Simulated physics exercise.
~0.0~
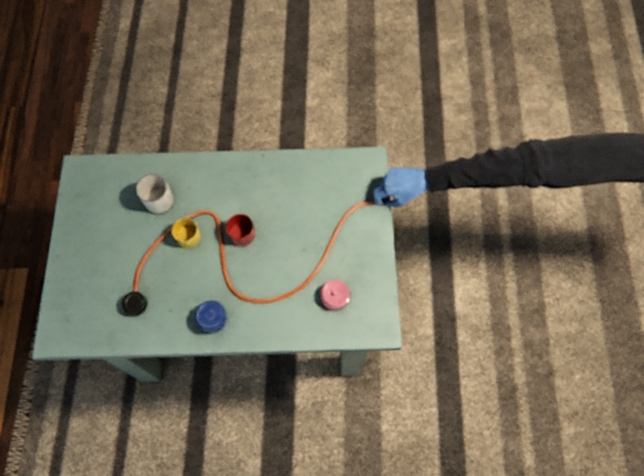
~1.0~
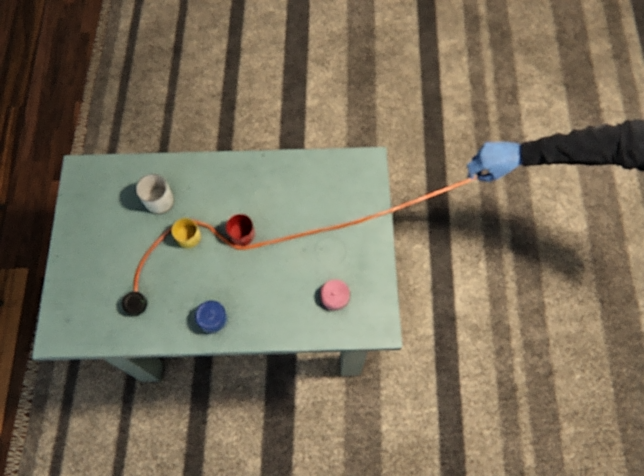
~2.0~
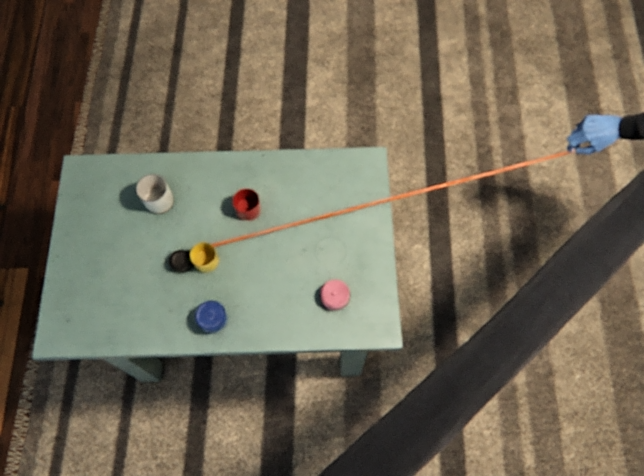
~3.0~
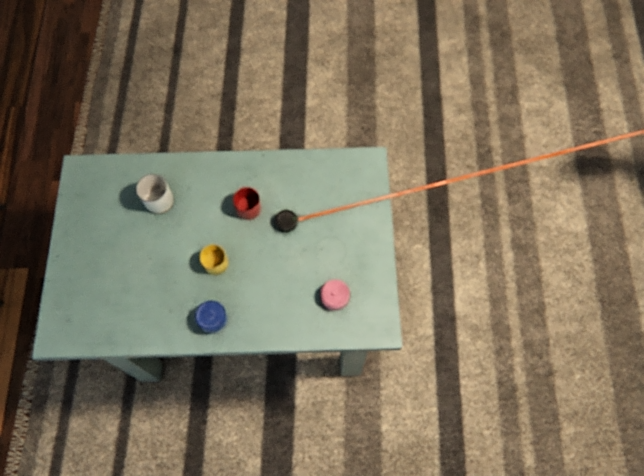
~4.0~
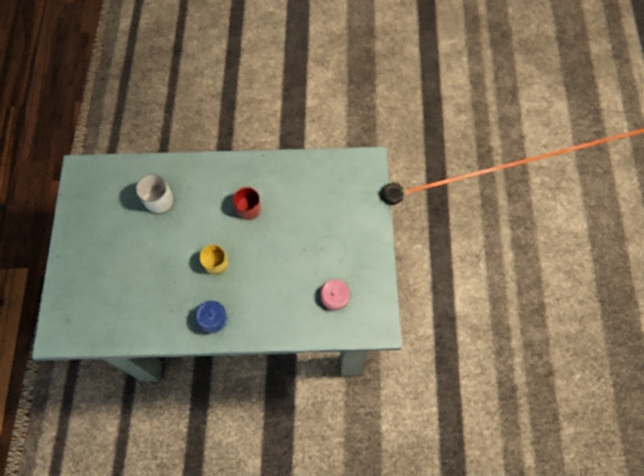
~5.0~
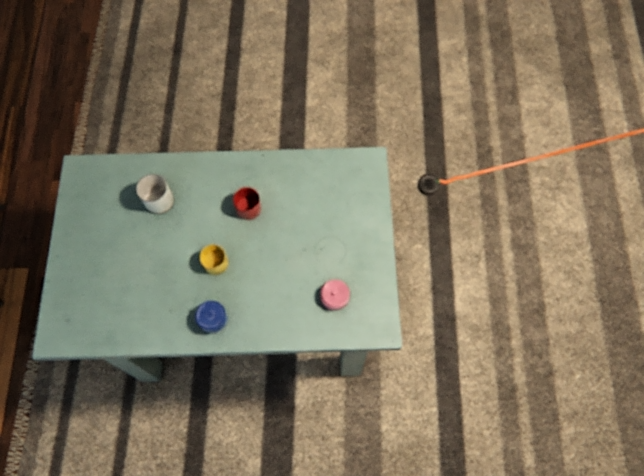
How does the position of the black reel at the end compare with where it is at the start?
At the start the black reel sits near the lower left corner of the table, and by the end it is off the table, just beyond the upper part of its right edge.
